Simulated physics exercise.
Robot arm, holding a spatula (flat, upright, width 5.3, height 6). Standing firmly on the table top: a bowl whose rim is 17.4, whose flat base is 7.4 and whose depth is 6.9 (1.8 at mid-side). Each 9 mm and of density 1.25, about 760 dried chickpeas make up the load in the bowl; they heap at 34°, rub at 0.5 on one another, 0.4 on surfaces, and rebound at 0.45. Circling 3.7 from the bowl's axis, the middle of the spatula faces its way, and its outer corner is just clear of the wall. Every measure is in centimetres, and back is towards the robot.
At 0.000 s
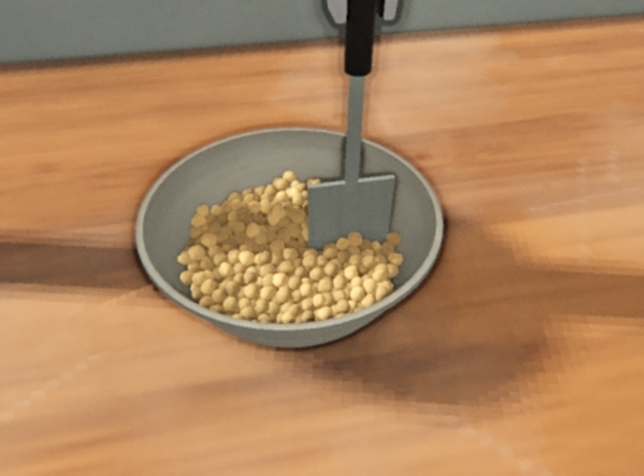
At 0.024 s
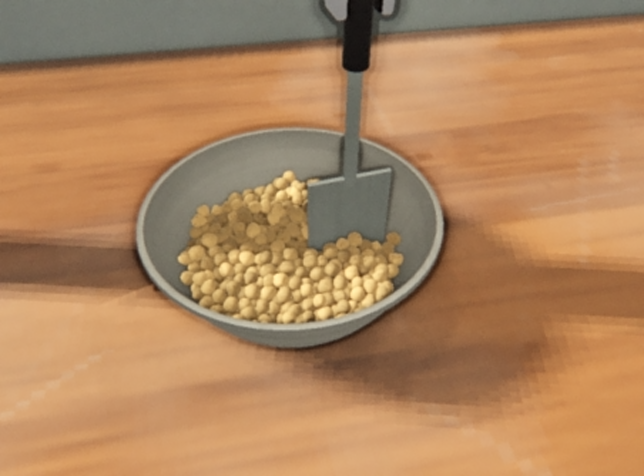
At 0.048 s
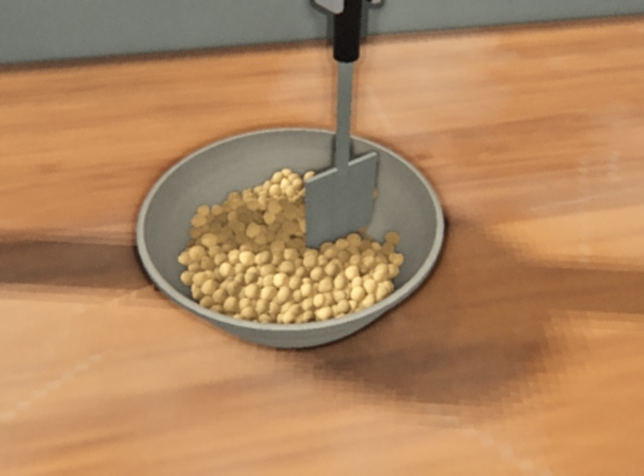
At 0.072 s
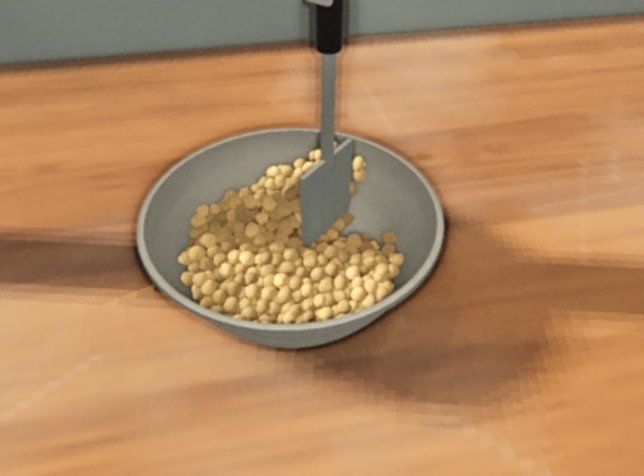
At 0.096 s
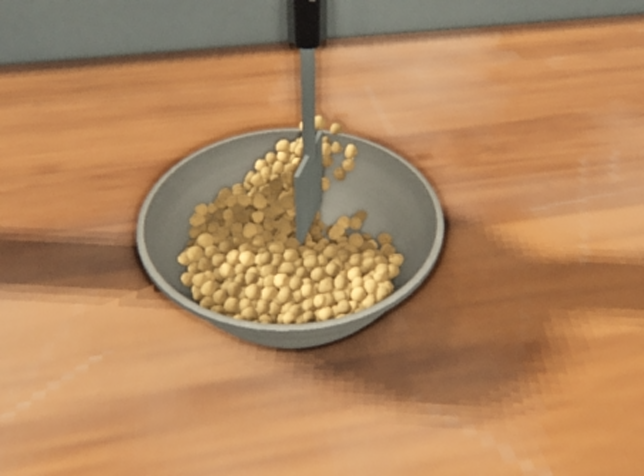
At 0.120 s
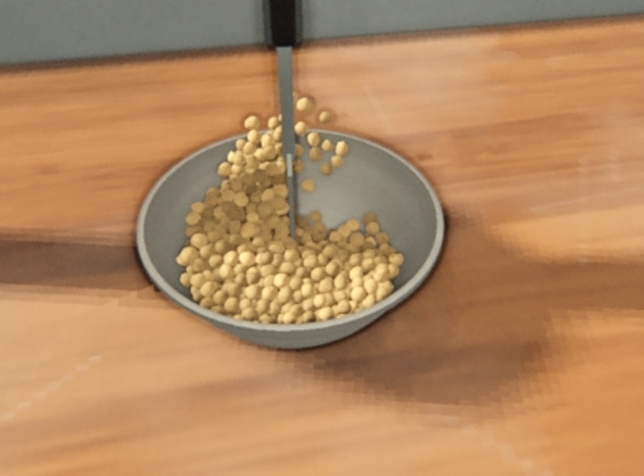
A spatula sweeps leftward through a bowl of chickpeas, pushing some up the back wall.
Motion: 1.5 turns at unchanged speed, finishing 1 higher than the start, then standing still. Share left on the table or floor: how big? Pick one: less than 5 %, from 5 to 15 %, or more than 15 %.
More than 15 %.
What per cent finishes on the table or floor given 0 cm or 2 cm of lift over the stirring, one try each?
Try one: Around 40 %; try two: Around 20 %.
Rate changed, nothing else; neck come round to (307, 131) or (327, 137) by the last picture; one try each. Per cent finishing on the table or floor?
It comes to close to 20 per cent and close to 10 per cent.
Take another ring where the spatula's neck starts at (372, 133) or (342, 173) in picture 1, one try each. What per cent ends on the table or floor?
About 5 and 25 per cent.
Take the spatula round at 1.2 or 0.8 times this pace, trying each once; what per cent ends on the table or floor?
I'd expect about 35 per cent, then about 20 per cent.
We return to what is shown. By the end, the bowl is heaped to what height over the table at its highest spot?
Some 6.5 cm.
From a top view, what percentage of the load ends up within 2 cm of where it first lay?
I'd put it at about 30 in a hundred.
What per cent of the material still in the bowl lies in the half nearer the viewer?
Close to 50 in a hundred.
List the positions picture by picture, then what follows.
In the first frame, spatula neck at (353, 160), 0° round; upper third of the load around (289, 249), from x 185 to 395, top at y 175; 758 in the bowl.
In the second frame, spatula neck at (351, 156), 6° round; upper third of the load around (289, 249), from x 185 to 395, top at y 175.
In the third frame, spatula neck at (343, 146), 23° round; upper third of the load around (289, 242), from x 185 to 395, top at y 175.
In the fourth frame, spatula neck at (328, 137), 43° round; upper third of the load around (286, 231), from x 185 to 395, top at y 150.
In the fifth frame, spatula neck at (309, 132), 63° round; upper third of the load around (277, 225), from x 185 to 395, top at y 125.
In the sixth frame, spatula neck at (288, 130), 83° round; upper third of the load around (261, 215), from x 185 to 395, top at y 100; 756 in the bowl, 2 in flight or on the tool.
By 0.33 s, 259° round, highest piece 11 above the table; 653 in the bowl, 39 on the table or floor, 66 in flight or on the tool.
By 0.55 s, 75° round, highest piece 9 above the table; 561 in the bowl, 176 on the table or floor, 21 in flight or on the tool.
By 0.85 s, 180° round, highest piece 6 above the table; 533 in the bowl, 225 on the table or floor.
By 1.55 s, 180° round, highest piece 6 above the table; 533 in the bowl, 225 on the table or floor.
Final count, 533 in the bowl, 225 on the table or floor. That is 30 % on the table or floor.
